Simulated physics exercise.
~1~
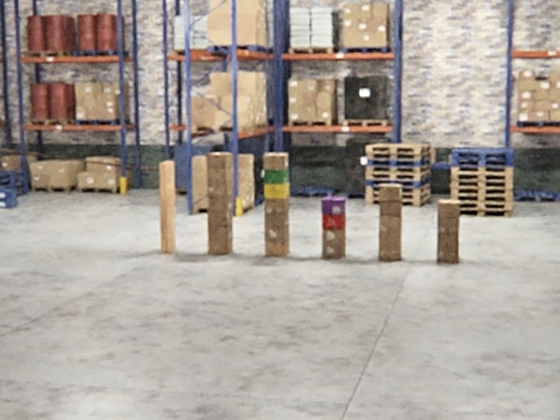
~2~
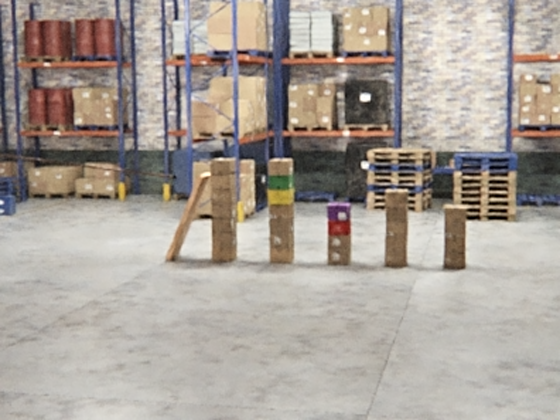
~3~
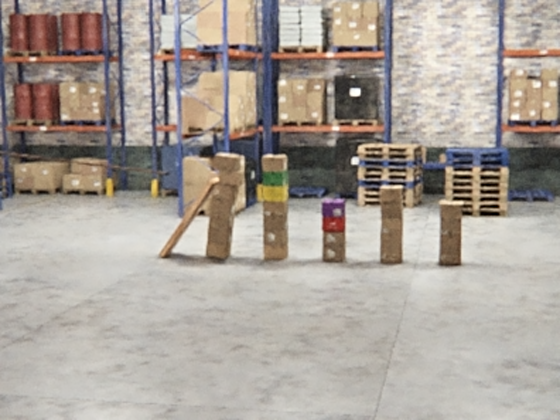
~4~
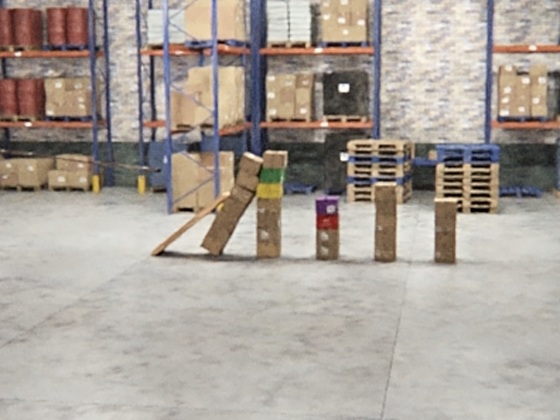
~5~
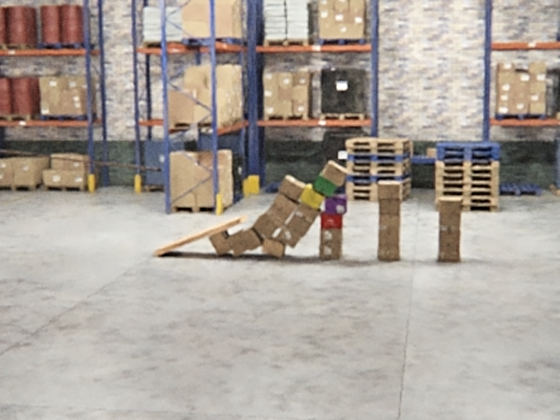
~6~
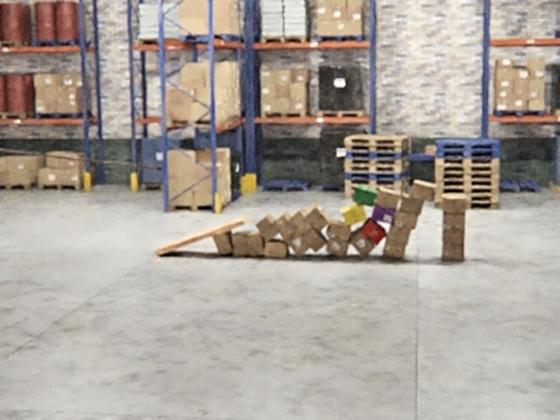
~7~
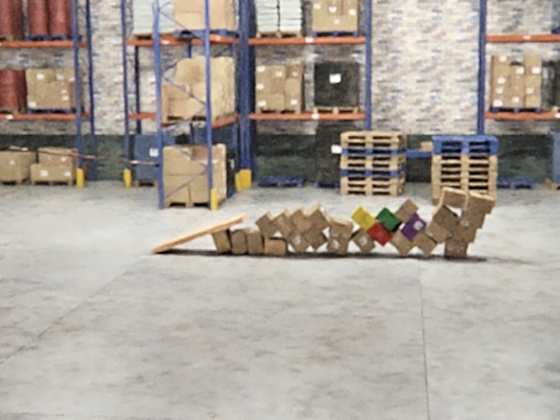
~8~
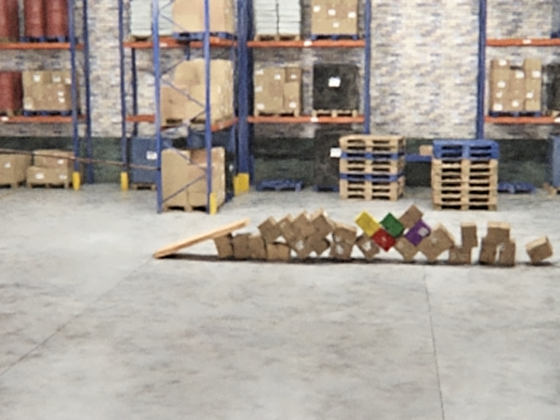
At first, a wooden board stands upright at the left end of a file of five carton piles on a warehouse floor. The board tips to the right and leans on the nearest pile, which tilts into the one carrying the green and yellow cartons. Both piles buckle and slump against the shorter pile with the purple and red cartons. That one gives way too, and the last two piles topple in turn. At the end, the board lies sloping beside a long, low jumble, with the four coloured cartons tilted among the brown ones and one carton at the far right.
